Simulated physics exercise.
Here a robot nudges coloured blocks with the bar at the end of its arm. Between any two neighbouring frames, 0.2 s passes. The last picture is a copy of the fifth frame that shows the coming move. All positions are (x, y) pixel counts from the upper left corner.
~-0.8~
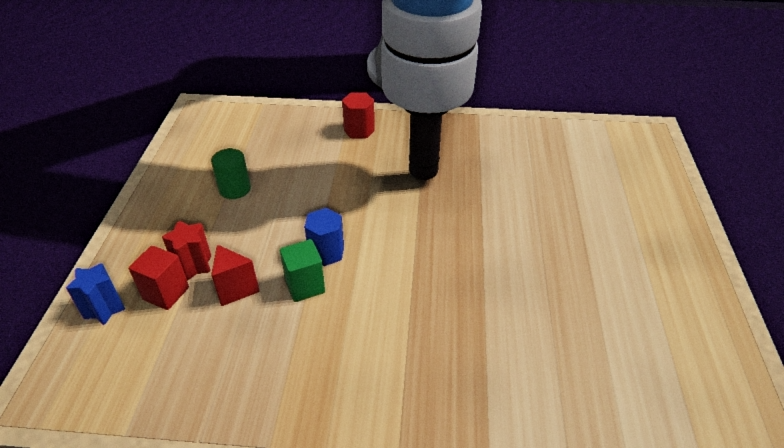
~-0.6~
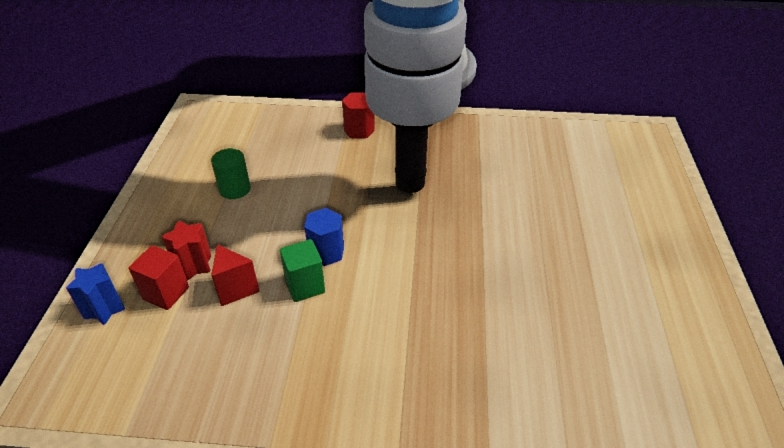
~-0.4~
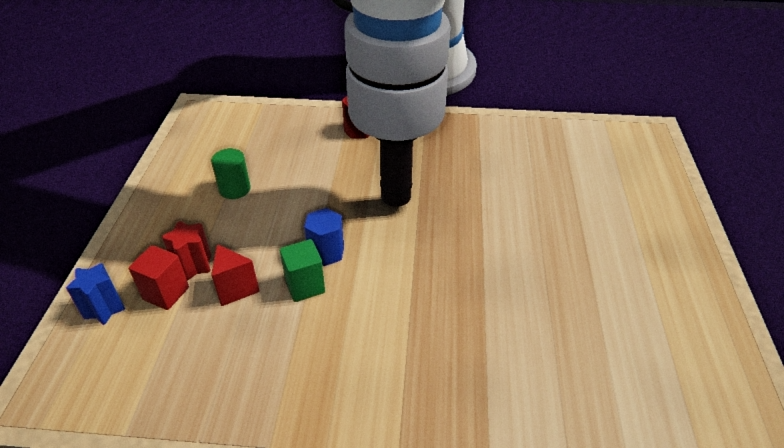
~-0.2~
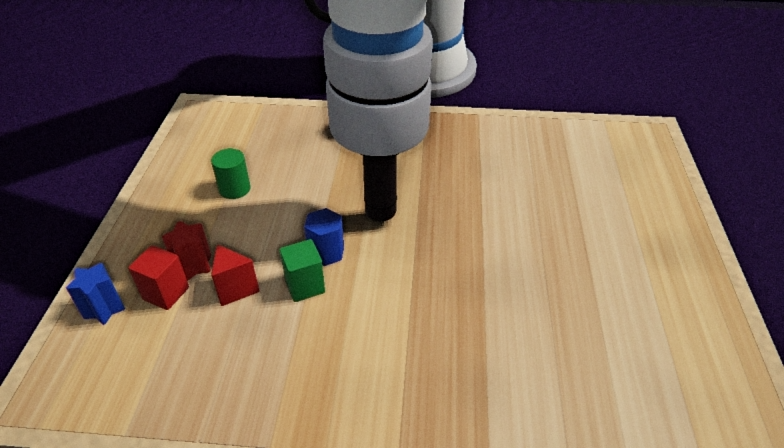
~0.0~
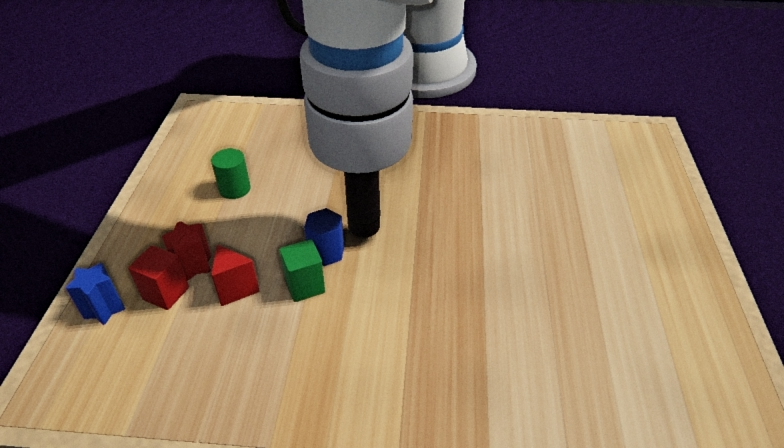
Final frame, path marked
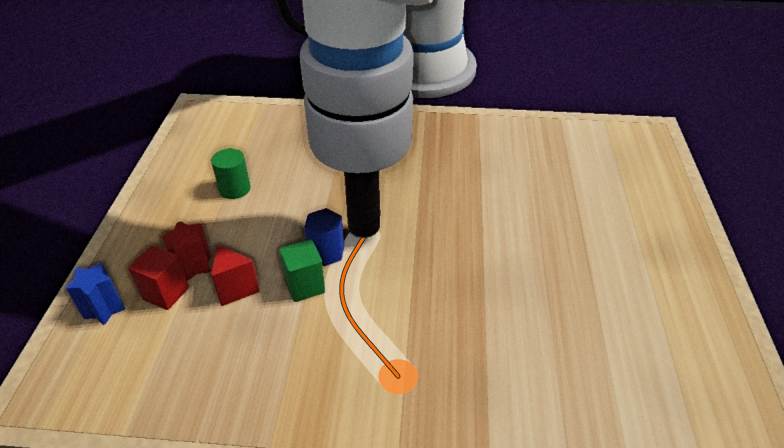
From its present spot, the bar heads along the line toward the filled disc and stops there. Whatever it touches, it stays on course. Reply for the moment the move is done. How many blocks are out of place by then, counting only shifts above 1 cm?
It should be one, as far as I can tell.
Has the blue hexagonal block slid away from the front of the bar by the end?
Going by the path, yes.
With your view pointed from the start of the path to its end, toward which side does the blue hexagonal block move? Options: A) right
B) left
A (right)
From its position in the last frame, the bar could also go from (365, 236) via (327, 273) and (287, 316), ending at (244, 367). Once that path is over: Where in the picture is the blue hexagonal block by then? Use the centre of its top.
Its top face will be centred at roughly (289, 233).
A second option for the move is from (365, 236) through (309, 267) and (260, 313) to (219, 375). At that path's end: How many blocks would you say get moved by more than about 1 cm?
Blocks that move over 1 cm: Two.
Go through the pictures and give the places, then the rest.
The first picture shows tip of the bar at (423, 172), middles of tops, green square piece at (300, 255), blue hexagonal block at (323, 221).
The second picture shows bar at (410, 184), nothing pushed.
The third picture shows bar at (396, 198), nothing pushed.
The fourth picture shows bar at (381, 212), nothing pushed.
The fifth picture shows bar at (364, 228), green square piece at (300, 255), blue hexagonal block at (323, 221).
The line goes from (365, 236) through (343, 279) and (357, 328) to (398, 376).
On the path given first. One third of the way, bar at (342, 271); blue hexagonal block at (310, 227), turned 45° clockwise.
Two thirds of the way, bar at (356, 320); blue hexagonal block at (310, 227), turned 45° clockwise.
At the end, bar at (398, 368); green square piece unmoved; blue hexagonal block at (310, 227), turned 45° clockwise.
